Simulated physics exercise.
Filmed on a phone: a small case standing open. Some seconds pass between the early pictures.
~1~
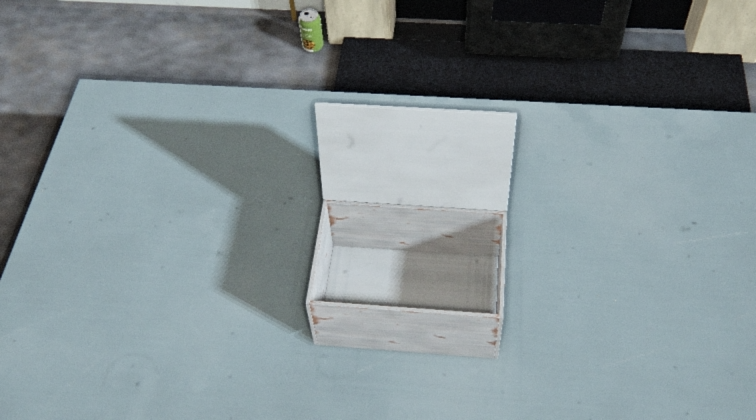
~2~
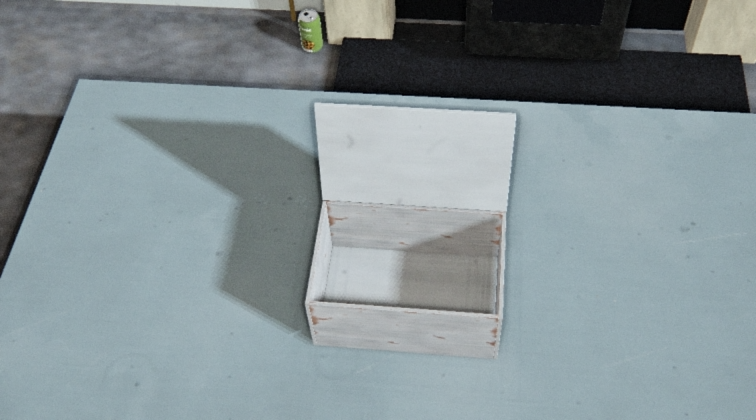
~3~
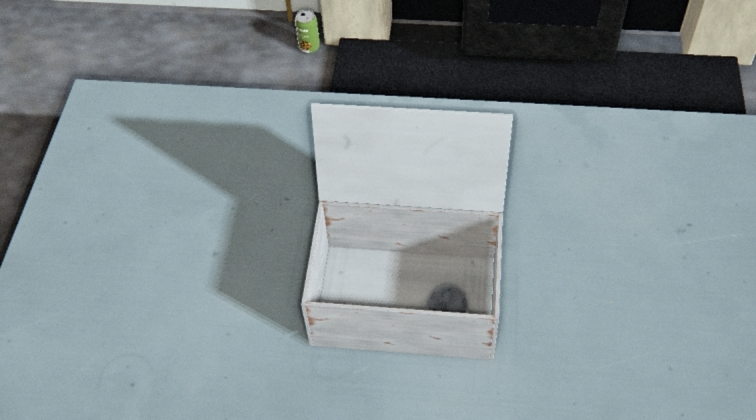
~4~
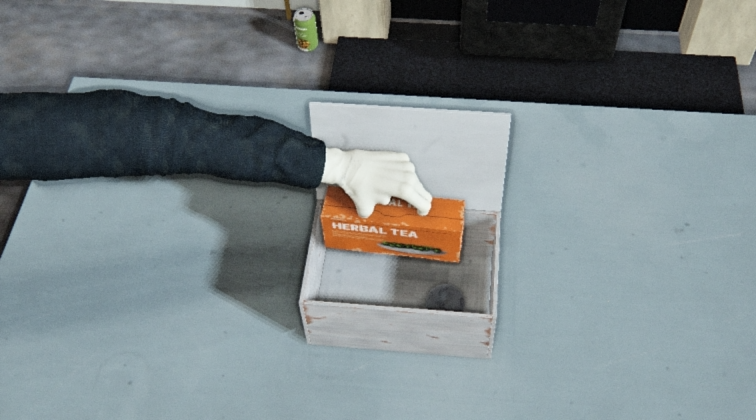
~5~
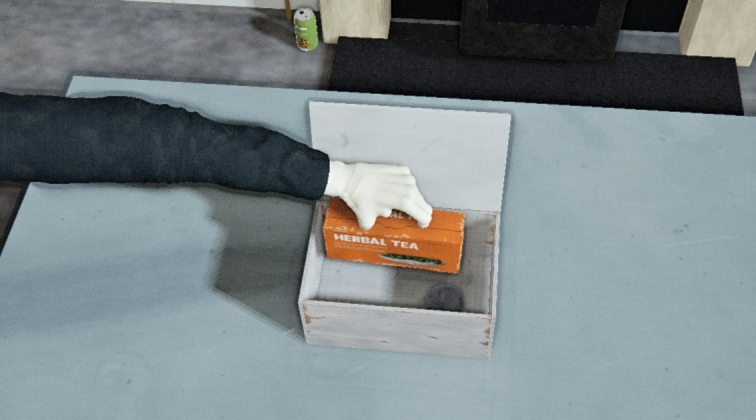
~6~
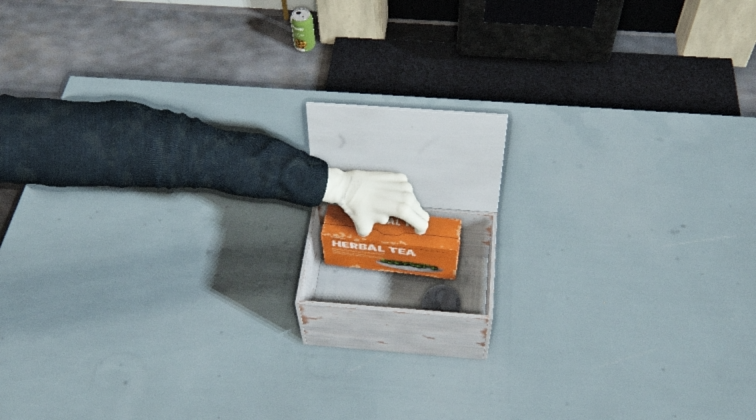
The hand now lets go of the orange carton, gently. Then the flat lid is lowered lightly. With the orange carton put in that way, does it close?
Here the lid closes.
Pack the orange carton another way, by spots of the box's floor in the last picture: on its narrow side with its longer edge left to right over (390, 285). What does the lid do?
Then it sits on the rim.
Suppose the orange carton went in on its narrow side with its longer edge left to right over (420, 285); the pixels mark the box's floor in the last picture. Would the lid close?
Then it sits on the rim.
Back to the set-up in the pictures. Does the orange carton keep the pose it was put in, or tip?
It stays as placed.
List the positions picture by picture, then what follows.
In the first picture, the last thing is not in view yet.
In the second picture, the last thing is not in view yet.
In the third picture, the last thing is not in view yet.
The fourth picture shows still above its spot; orange carton (393, 224).
The fifth picture shows still above its spot; orange carton (395, 236).
The sixth picture shows in place under the hand; orange carton (392, 242).
Then, 0.80 s after the last picture, lid starting down; orange carton slid a little near (394, 263); grey ball rolled a little.
Then, 1.60 s after the last picture, lid 59° above the rim; orange carton slid a little near (394, 263); grey ball rolled a little.
Then, 2.10 s after the last picture, lid 19° above the rim; orange carton slid a little near (394, 263).
At rest, lid shut; moved from the start, orange carton; grey ball in place. Seen from the same camera at the end, orange carton near (394, 263).
